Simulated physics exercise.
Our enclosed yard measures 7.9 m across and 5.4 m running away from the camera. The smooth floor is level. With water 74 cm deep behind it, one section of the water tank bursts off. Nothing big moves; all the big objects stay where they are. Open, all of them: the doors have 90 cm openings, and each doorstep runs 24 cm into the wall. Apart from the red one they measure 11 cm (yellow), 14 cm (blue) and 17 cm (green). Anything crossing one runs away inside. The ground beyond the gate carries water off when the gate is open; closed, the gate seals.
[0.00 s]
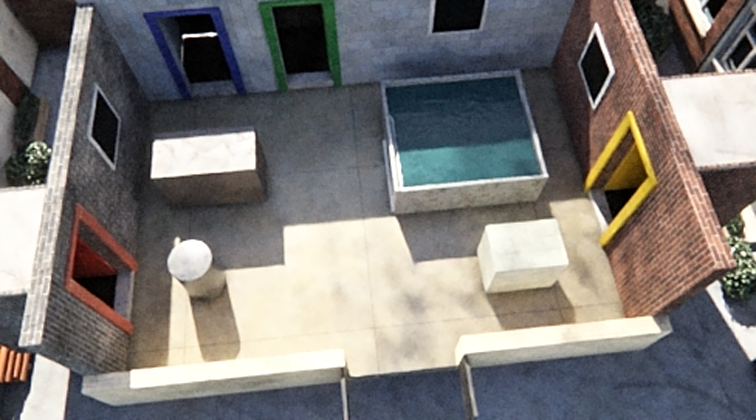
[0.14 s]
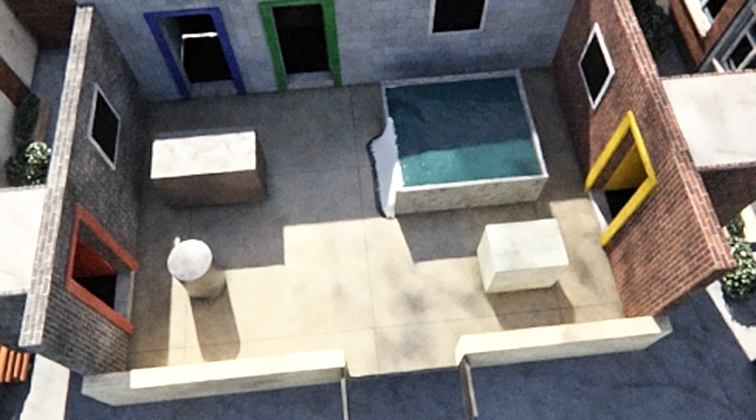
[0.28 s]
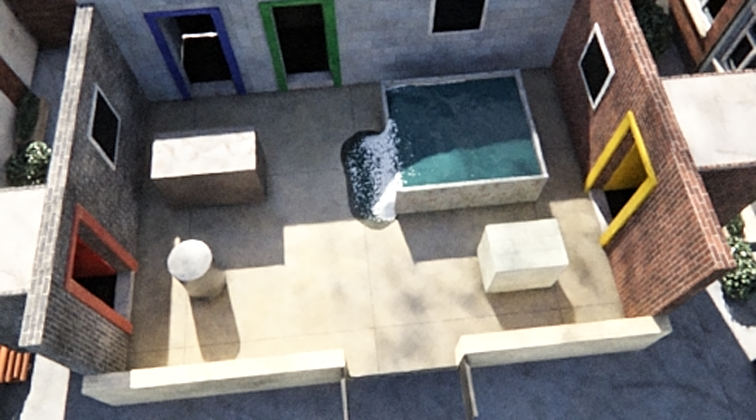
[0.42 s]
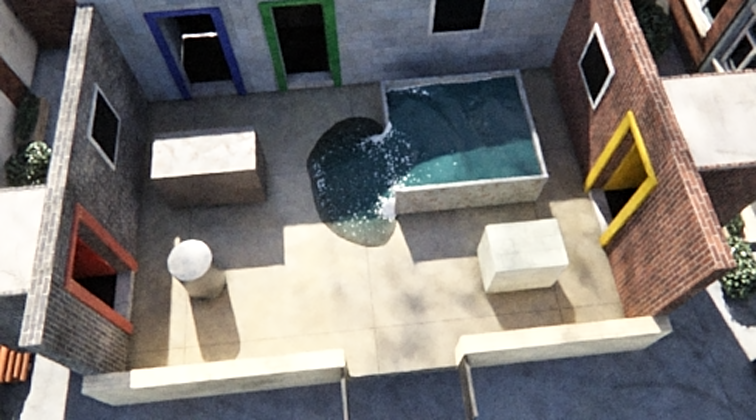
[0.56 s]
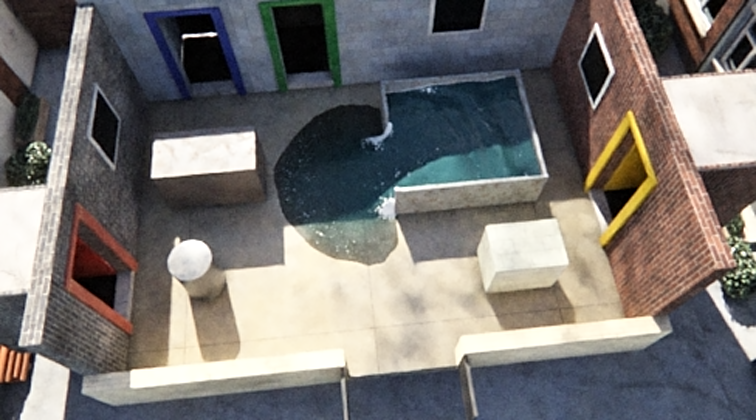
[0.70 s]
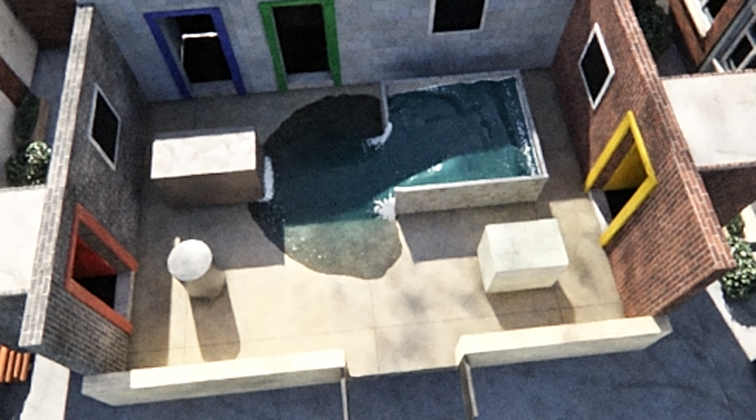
Water bursting from the left side of a rectangular tank, spreading across the yard floor and reaching a pale block.
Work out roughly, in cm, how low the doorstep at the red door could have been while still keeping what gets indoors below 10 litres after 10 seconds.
No lower than about 25 cm.
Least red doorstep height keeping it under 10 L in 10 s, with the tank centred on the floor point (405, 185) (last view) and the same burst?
A minimum of about 27 cm.
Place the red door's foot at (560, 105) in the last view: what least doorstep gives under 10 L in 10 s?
It needs roughly 9.5 cm.
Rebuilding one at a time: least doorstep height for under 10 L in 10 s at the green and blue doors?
You'd want some 14.0 cm at green and some 21 cm at blue.
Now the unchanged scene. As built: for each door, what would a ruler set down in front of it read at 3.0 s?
In cm: Red 16, yellow 0, blue 20, green 7.
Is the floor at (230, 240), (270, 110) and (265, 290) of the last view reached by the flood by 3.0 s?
In that order: Under water, under water, wet.
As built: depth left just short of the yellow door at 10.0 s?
Depth: Near 12.5 cm.
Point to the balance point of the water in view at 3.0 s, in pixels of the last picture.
The centre of all the water is around (332, 194).
After 1.4 s water covers 40 % of the floor, deepest (44 cm) near (274, 186); it has not reached the red door.
After 3.0 s water covers 55 % of the floor, deepest (38 cm) near (138, 383); 16 cm at the red door, 32 litres in over its 11 cm doorstep.
After 10.0 s water covers 95 % of the floor, deepest (14 cm) near (192, 221); 10 cm at the red door, 174 litres in over its 11 cm doorstep.
At the red door as built, the water arrived by 1.6 s and peaked near 25 cm at 4.8 s.
Run again over the same 10 s with other heights there, 36 litres in over 20 cm, 0 litres over 31.5 cm. The limit of 10 litres is kept from about 25 cm up.
